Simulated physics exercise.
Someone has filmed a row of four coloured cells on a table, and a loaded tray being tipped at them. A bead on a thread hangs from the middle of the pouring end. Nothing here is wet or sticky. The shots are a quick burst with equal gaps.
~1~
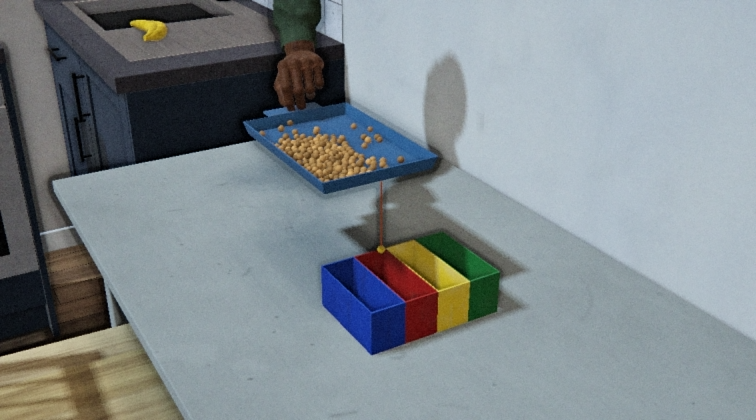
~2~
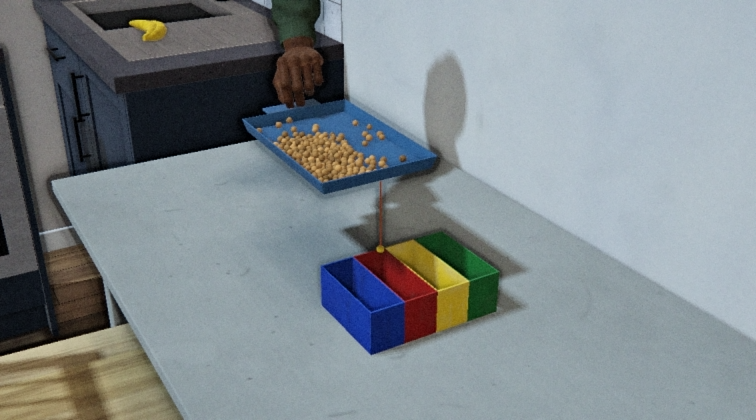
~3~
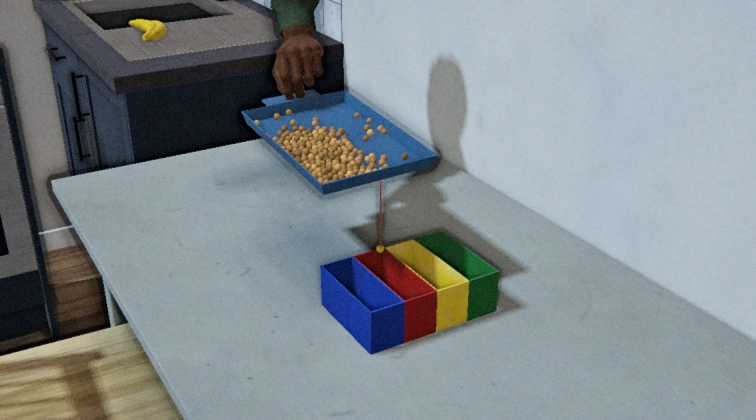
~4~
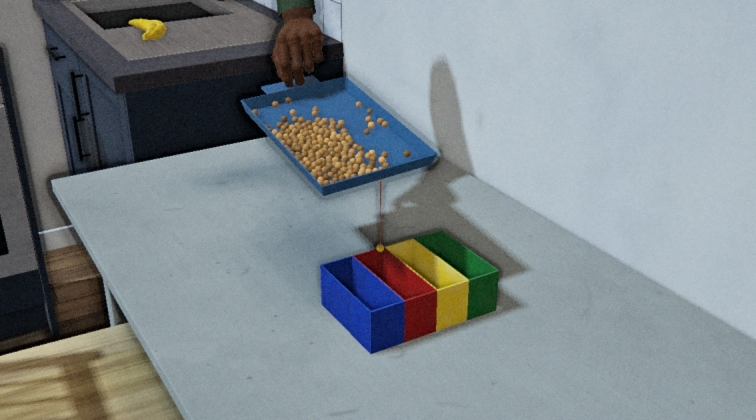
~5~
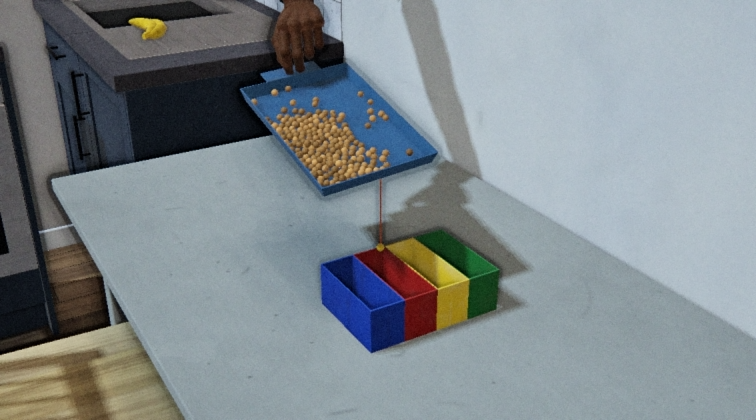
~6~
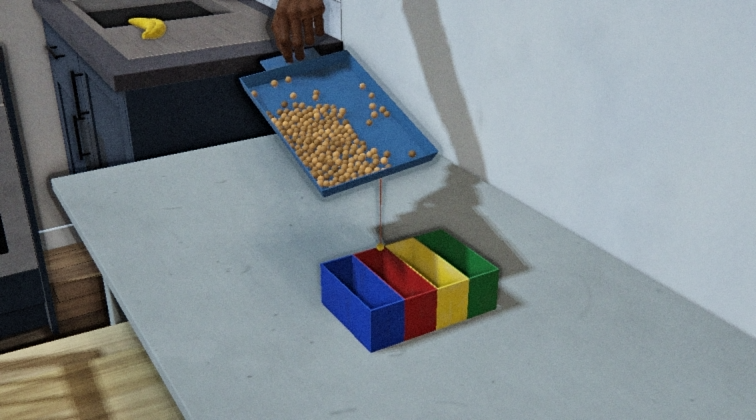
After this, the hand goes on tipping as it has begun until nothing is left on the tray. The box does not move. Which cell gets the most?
It favours the blue compartment.
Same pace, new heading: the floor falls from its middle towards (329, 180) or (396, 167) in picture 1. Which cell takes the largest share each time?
First blue, then the cell in green.
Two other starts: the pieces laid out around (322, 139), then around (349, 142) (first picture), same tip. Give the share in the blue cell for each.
The first gives 40 %, the second 30 %.
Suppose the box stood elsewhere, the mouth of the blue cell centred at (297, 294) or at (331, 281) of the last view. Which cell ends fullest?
At the first place that red cell, at the second the blue cell.
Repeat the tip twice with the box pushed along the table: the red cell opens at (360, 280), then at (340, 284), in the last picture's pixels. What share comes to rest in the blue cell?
In turn 40 and 10 in a hundred.
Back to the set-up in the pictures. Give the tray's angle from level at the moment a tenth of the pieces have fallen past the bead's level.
At some 70 degrees.
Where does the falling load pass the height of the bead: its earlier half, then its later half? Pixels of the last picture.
The first part at (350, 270); the rest at (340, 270).
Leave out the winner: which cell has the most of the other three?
The runner-up: That red cell.
Just after the last frame, tray tipped steeply; the larger part on the tray; just a few in the blue cell; just a few in the red cell; roughly a quarter falling or outside the box.
A moment on, tray tipped past a quarter turn; roughly a third in the blue cell; about a tenth in the red cell; roughly half falling or outside the box.
Further on, tray tipped past a quarter turn; roughly a third in the blue cell; about a tenth in the red cell; roughly half falling or outside the box.
When it is over, tray tipped past a quarter turn; roughly a third in the blue cell; about a tenth in the red cell; not one in the yellow cell; not one in the green cell; roughly half outside the box.
